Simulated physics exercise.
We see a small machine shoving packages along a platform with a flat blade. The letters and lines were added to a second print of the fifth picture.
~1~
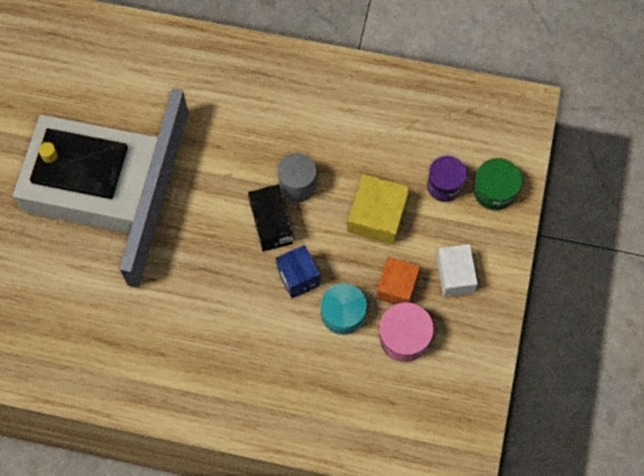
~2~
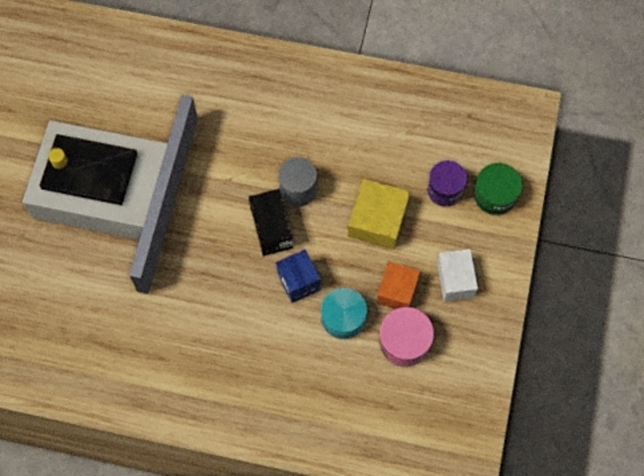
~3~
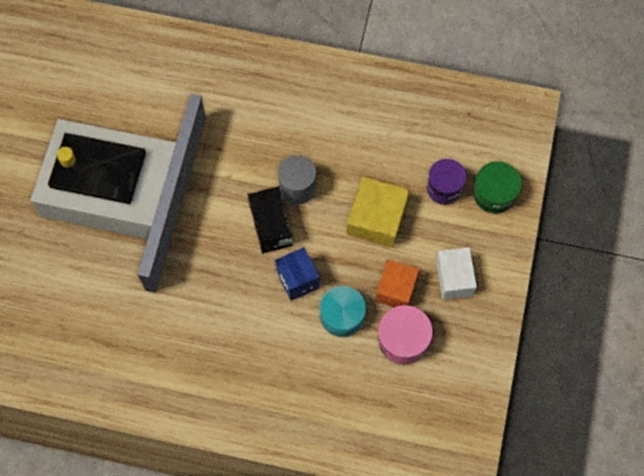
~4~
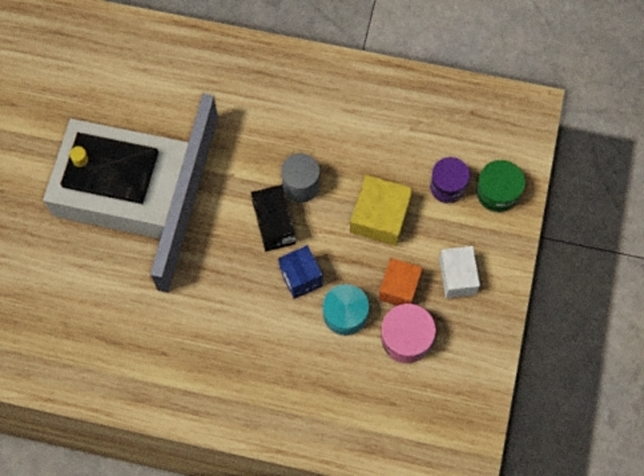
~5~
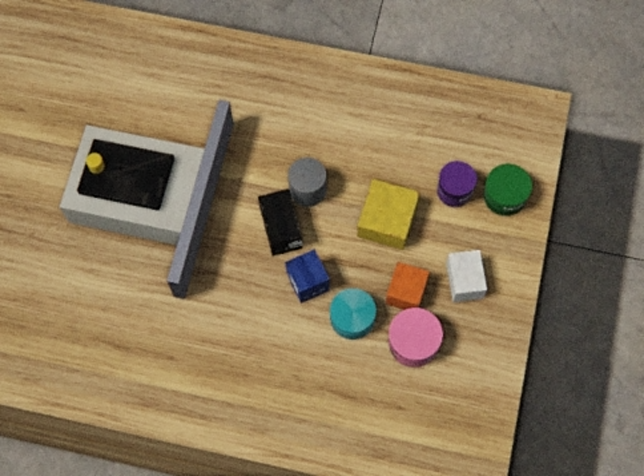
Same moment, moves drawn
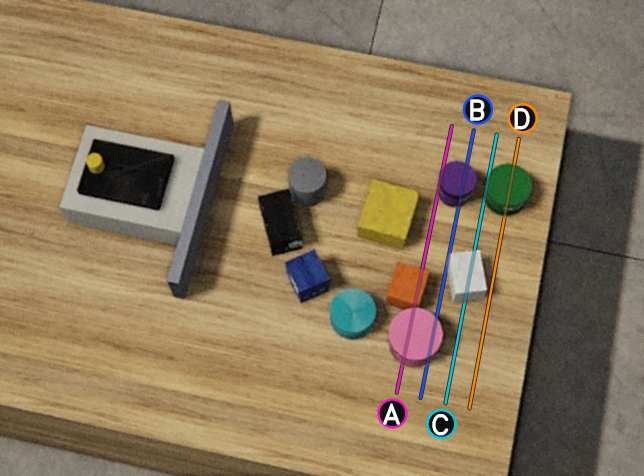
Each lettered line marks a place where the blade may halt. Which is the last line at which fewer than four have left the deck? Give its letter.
C is the last line within the limit.
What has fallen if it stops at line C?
The white crate.
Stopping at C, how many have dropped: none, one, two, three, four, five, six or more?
In all, one.
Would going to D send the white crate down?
Yes.
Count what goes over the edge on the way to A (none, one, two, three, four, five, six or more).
The count is none.
On the copy, A at (425, 254); B at (448, 258); C at (472, 263); D at (495, 268).
On C. First, robot (227, 194); grey canister (330, 187); black parcel (317, 232).
Then, robot (325, 214); white crate (473, 284); pink pail (447, 358).
Finally, robot (402, 230); white crate over the edge; yellow crate (538, 249); one fallen.
By contrast, A is within the limit but short; B is within the limit but short; D drops five.
